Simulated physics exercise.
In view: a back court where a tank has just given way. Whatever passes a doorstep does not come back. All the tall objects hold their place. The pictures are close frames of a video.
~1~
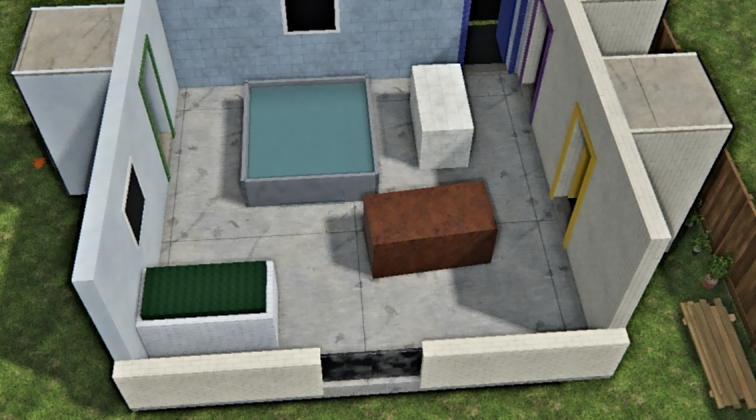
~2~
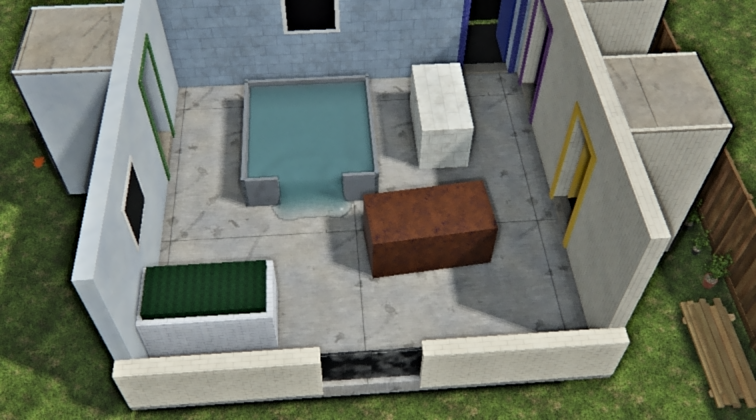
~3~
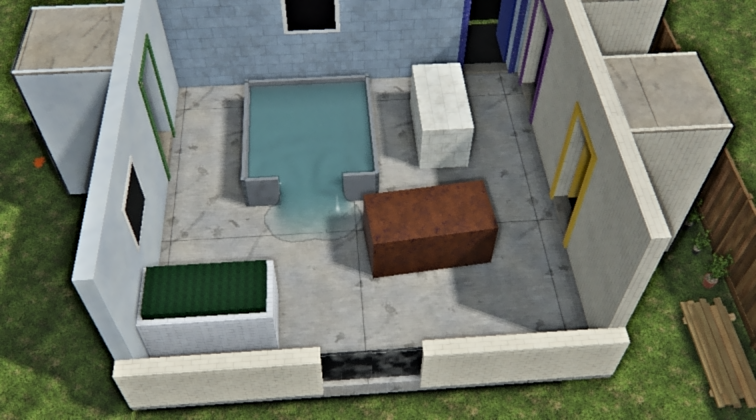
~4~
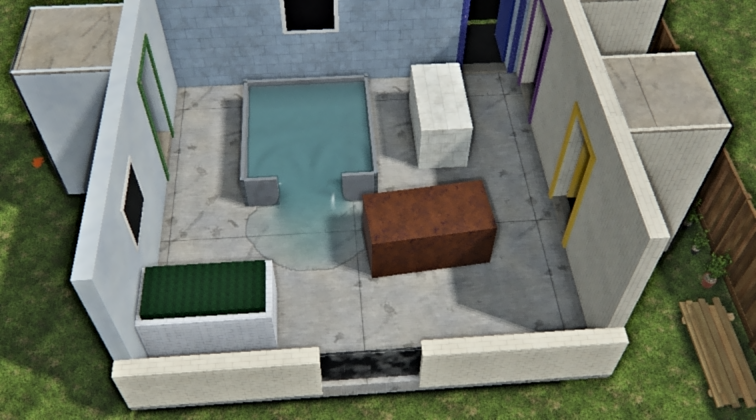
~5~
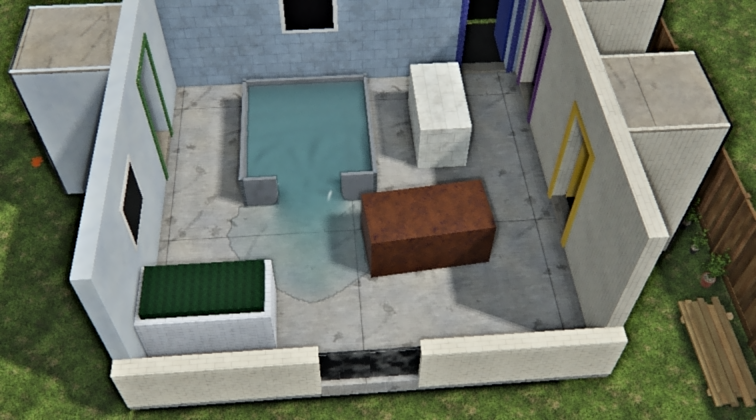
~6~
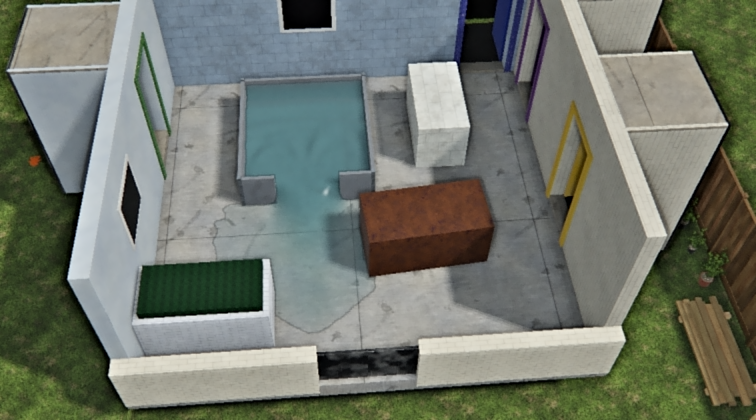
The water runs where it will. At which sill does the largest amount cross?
The blue door.
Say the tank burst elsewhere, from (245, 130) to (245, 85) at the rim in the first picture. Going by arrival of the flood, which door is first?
It is the green-painted one.
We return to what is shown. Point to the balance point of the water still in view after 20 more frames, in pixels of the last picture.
Around (310, 223).
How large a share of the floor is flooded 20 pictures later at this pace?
Near 55 in a hundred.
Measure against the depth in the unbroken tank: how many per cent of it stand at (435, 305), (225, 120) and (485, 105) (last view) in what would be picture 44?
Roughly 10, 8 and 4 per cent, in turn.
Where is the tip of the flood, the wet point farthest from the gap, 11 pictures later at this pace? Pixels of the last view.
At about (543, 355).
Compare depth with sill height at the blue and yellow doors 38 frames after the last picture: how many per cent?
Near 0 and 90 in a hundred.
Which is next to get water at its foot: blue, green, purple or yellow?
First comes the one in green.
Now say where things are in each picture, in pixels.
The tank at (309, 129) is whole and still, in the first frame.
Water pours out at (312, 192) and has run to (347, 209), in the second frame.
The front is at (282, 236), out from the gap at (312, 194), in the third frame.
The front is at (335, 263), out from the gap at (311, 194), in the fourth frame.
The front is at (308, 296), out from the gap at (310, 193), in the fifth frame.
The front is at (307, 327), out from the gap at (308, 192), in the sixth frame.
A moment on, water covers 25 % of the floor; purple door not reached, green door not reached, blue door not reached, yellow door not reached.
Next, water covers 30 % of the floor; purple door not reached, green door not reached, blue door not reached, yellow door not reached.
Then, water covers 55 % of the floor; purple door not reached, green door wet at the sill, nothing in, blue door not reached, yellow door not reached.
Later, water covers 80 % of the floor; purple door wet at the sill, nothing in, green door wet at the sill, nothing in, blue door not reached, yellow door wet at the sill, nothing in.
In the end, water covers 100 % of the floor; purple door a trickle in, green door wet at the sill, nothing in, blue door a lot in, yellow door a trickle in; the blue door has let in the most.
